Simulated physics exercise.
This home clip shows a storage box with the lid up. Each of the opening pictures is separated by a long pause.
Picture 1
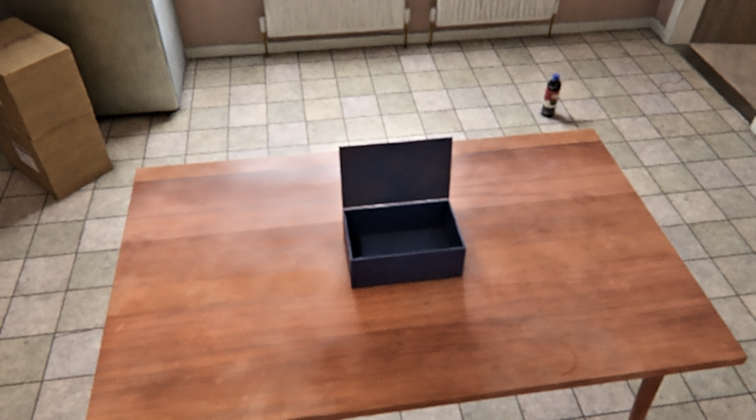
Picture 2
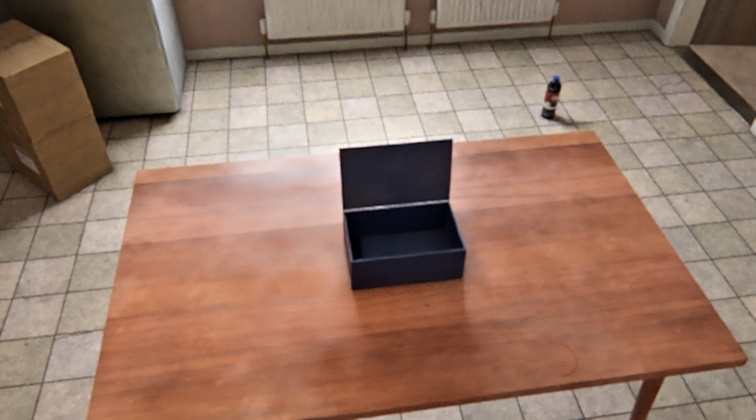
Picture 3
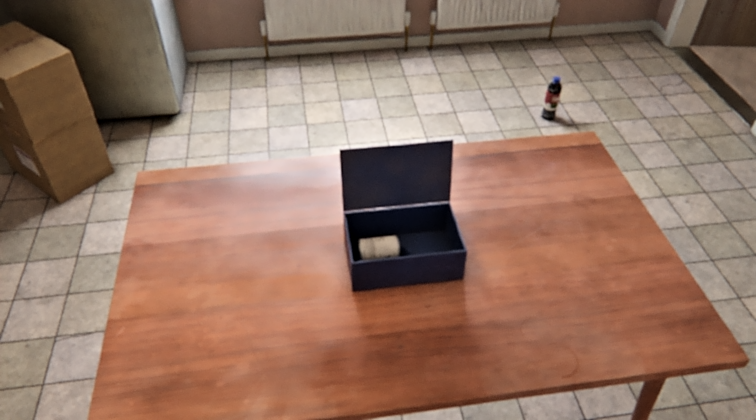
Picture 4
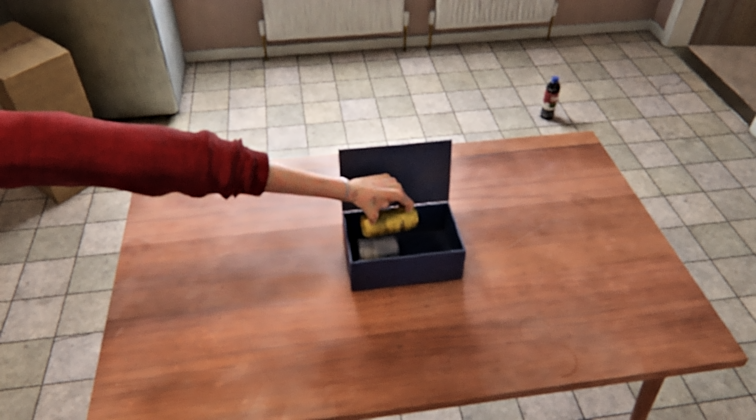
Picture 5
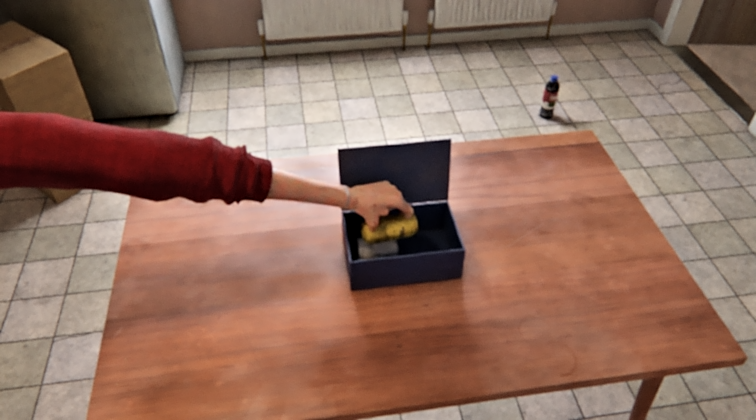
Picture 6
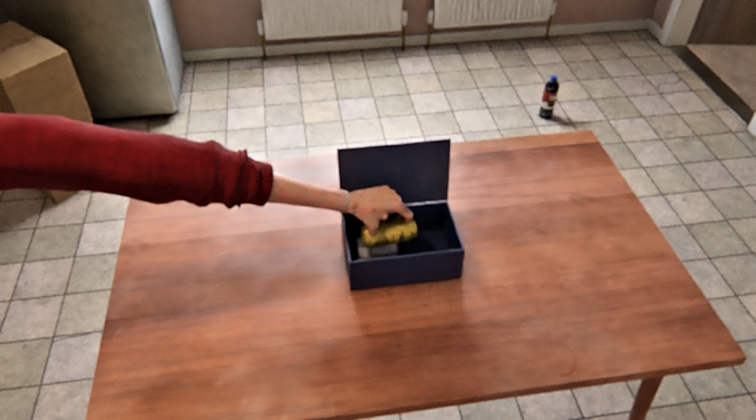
A tiled room with radiators along the far wall is seen from above, looking down at a reddish-brown wooden table. An open dark blue box sits on the table, with a cardboard box at left and a dark bottle on the floor behind. A white tin appears inside the empty box, then a red-sleeved arm from the left lowers a yellow can slightly into it.
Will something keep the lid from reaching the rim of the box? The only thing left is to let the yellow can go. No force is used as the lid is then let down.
No, it settles onto the rim.
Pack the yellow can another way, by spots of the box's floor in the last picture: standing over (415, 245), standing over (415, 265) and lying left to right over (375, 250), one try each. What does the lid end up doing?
In case one it remains open, in case two it remains open and in case three it ends up closed.
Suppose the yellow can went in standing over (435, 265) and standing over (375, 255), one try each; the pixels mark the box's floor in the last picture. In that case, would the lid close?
Lid: First try open, second try open.
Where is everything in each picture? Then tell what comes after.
In the first frame, the last thing is not in view yet.
In the second frame, the last thing is not in view yet.
In the third frame, the last thing is not in view yet; white tin (379, 251).
The fourth frame shows still above its spot; yellow can (389, 221); white tin (377, 251).
The fifth frame shows still above its spot; yellow can (389, 228); white tin (377, 250).
The sixth frame shows in place under the hand; yellow can (389, 232).
Then, 0.60 s on from there, yellow can shifted about its own width near (391, 265); white tin shifted about its own width.
Then, 1.60 s on from there, lid 57° above the rim; yellow can shifted about its own width near (391, 265); white tin shifted about its own width.
Then, 2.00 s on from there, lid 16° above the rim; yellow can shifted about its own width near (391, 265); white tin shifted about its own width.
In the end, lid shut; moved from the start, white tin and yellow can. At the end, from the last picture's camera, yellow can near (391, 265).
